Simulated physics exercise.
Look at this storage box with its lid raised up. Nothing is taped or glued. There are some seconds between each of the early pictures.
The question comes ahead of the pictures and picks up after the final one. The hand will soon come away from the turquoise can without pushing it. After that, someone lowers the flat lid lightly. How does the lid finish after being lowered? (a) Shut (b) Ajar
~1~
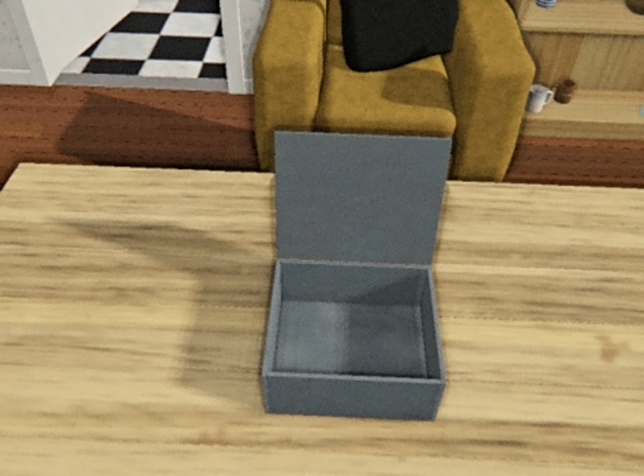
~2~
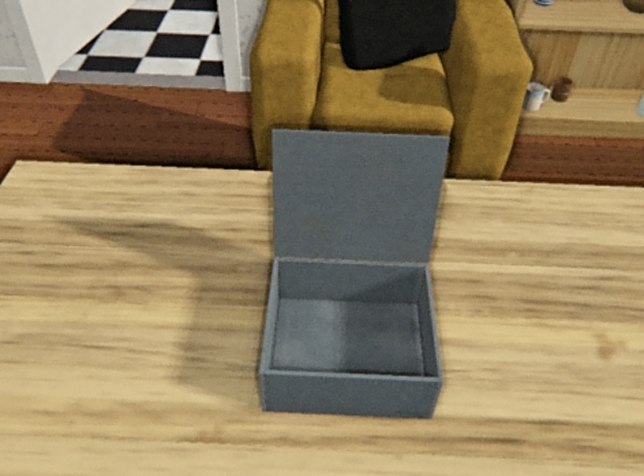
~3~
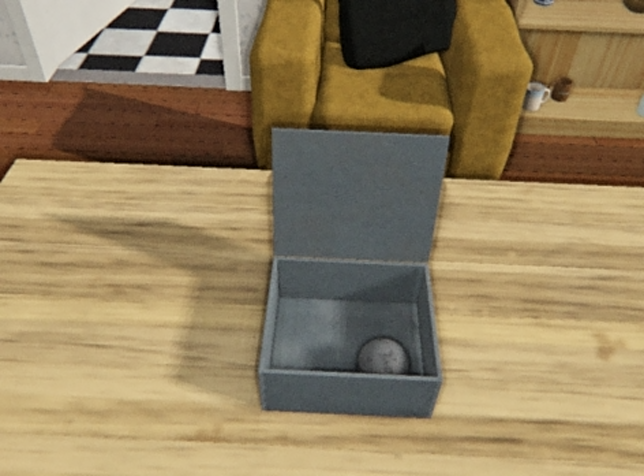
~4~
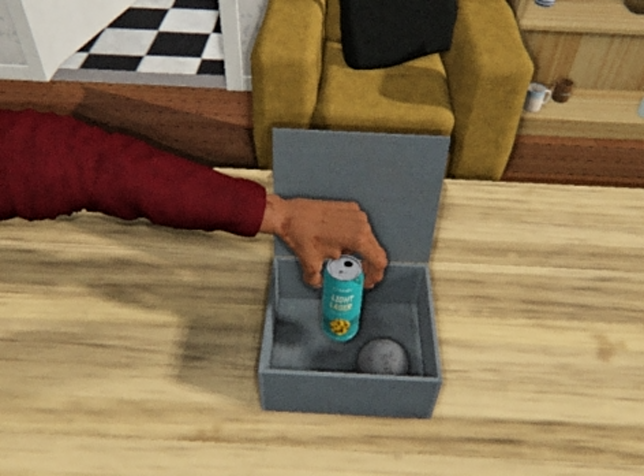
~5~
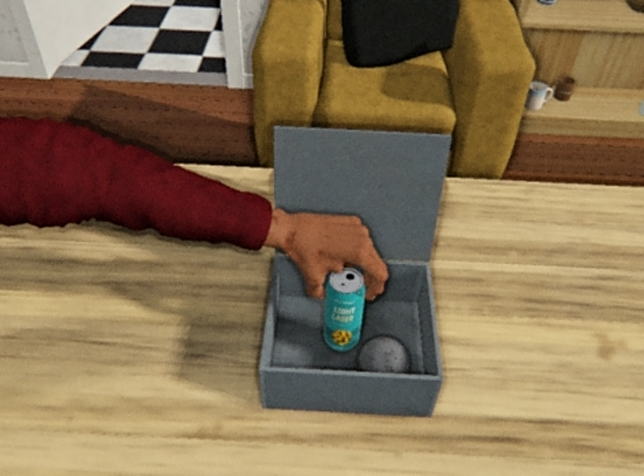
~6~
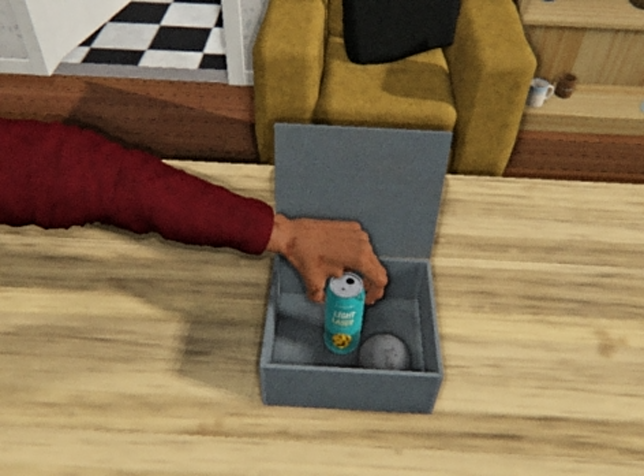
The answer is b.
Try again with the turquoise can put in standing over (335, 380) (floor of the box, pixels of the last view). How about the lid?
Once it's packed that way, the lid stays propped up.
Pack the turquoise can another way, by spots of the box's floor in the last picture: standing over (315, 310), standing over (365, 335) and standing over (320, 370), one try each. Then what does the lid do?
With the first placement it drops into place; with the second it can't come down; with the third it can't come down.
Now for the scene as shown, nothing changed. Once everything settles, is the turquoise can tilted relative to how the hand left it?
Observation: The turquoise can keeps the set orientation.
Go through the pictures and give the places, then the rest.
In the first frame, the last thing is not in view yet.
In the second frame, the last thing is not in view yet.
In the third frame, the last thing is not in view yet.
In the fourth frame, coming down; turquoise can (342, 301).
In the fifth frame, coming down; turquoise can (344, 312).
In the sixth frame, put in, still held; turquoise can (344, 316).
Then, 1.50 s after the last picture, lid 66° above the rim.
Then, 2.30 s after the last picture, lid 32° above the rim.
At rest, lid 33° above the rim; both in place. Seen from the same camera at the end, turquoise can near (344, 314).
